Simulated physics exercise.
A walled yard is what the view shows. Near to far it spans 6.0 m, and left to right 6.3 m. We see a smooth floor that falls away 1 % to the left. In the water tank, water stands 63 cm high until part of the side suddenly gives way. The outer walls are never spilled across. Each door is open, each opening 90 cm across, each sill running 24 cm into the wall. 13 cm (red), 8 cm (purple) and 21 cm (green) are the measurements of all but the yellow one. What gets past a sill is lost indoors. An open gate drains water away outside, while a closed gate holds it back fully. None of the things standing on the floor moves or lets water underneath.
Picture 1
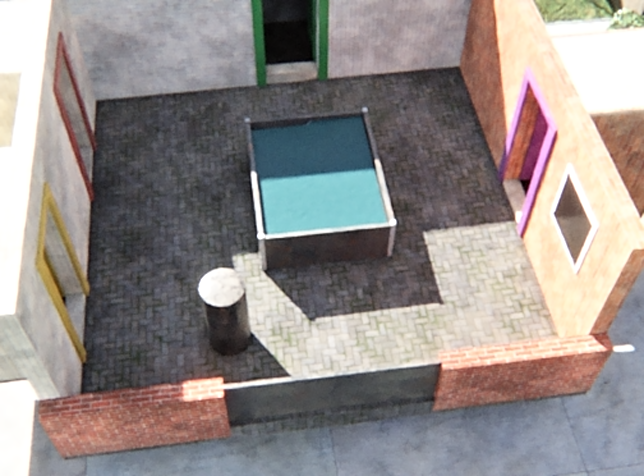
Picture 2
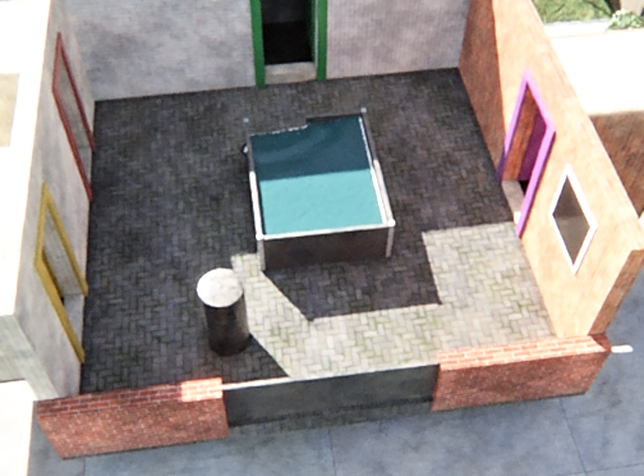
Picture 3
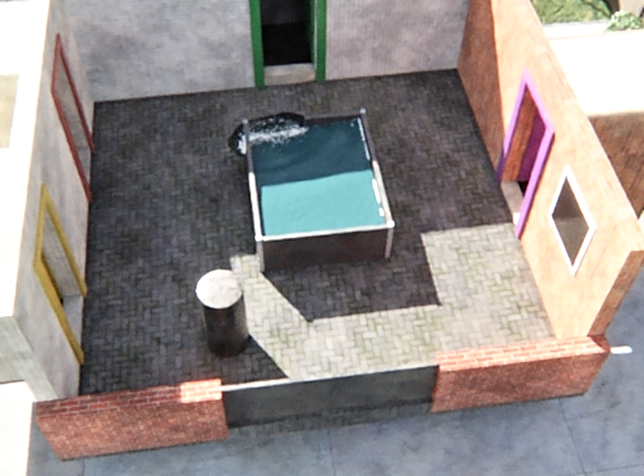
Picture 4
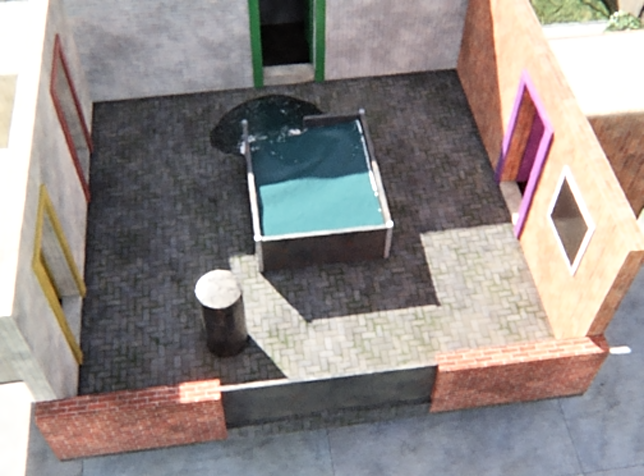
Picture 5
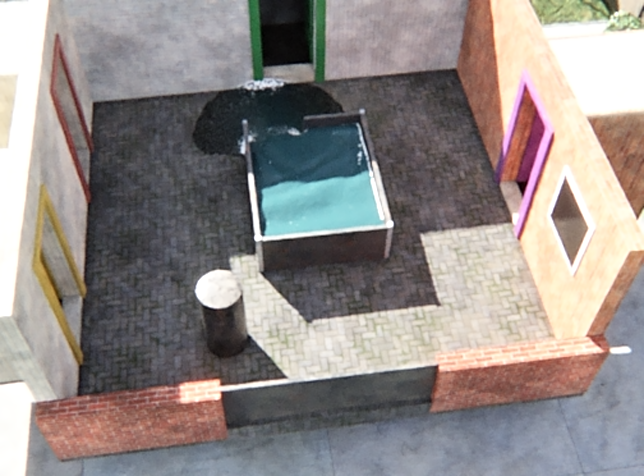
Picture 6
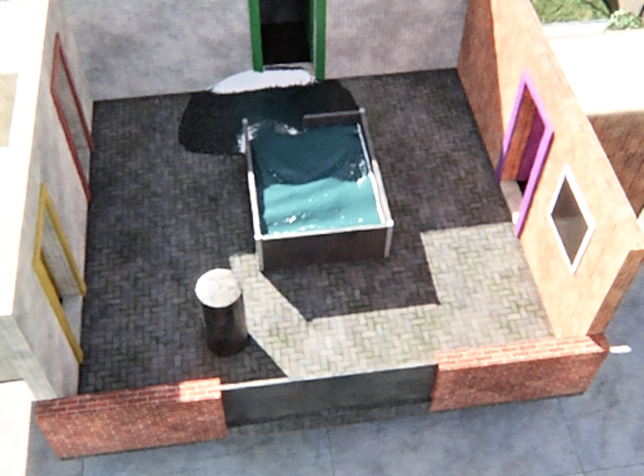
Water poured out through a gap at the far side of the tank in the walled yard, spreading in a dark pool across the paving and reaching the back wall by the green door.
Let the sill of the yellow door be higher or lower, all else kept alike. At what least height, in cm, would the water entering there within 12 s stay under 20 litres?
At about 6.5 cm.
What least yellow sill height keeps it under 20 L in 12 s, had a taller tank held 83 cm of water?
Something near 9.5 cm should do.
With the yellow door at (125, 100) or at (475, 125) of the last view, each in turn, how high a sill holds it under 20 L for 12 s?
Roughly 20 cm, then roughly 7.5 cm.
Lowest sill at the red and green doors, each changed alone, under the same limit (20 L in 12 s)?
Some 10.5 cm for red, some 30 cm for green.
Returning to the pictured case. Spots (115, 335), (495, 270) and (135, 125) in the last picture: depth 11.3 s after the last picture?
Around 10 cm, 8 cm and 7 cm.
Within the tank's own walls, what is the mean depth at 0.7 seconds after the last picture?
On average, around 46 cm.
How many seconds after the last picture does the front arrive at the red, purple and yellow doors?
Red: 1.3 s; purple: 2.6 s; yellow: 2.4 s.
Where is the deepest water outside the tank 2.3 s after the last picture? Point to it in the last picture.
Near (94, 102).
Then, 0.7 s after the last picture water covers 15 % of the floor, deepest (38 cm) near (264, 87); it has not reached the yellow door.
Then, 2.3 s after the last picture water covers 35 % of the floor, deepest (32 cm) near (94, 102); it has not reached the yellow door.
Then, 11.3 s after the last picture water covers 100 % of the floor, deepest (10 cm) near (194, 414); 10 cm at the yellow door, 0 litres in over its 11 cm sill.
At the yellow door as built, the water peaked near 11 cm, 9.5 s after the last picture.
With a sill of 5.5 cm, 30 litres would have come in within the 12 s; with 7.5 cm, 13 litres. So under 20 litres takes about 6.5 cm.
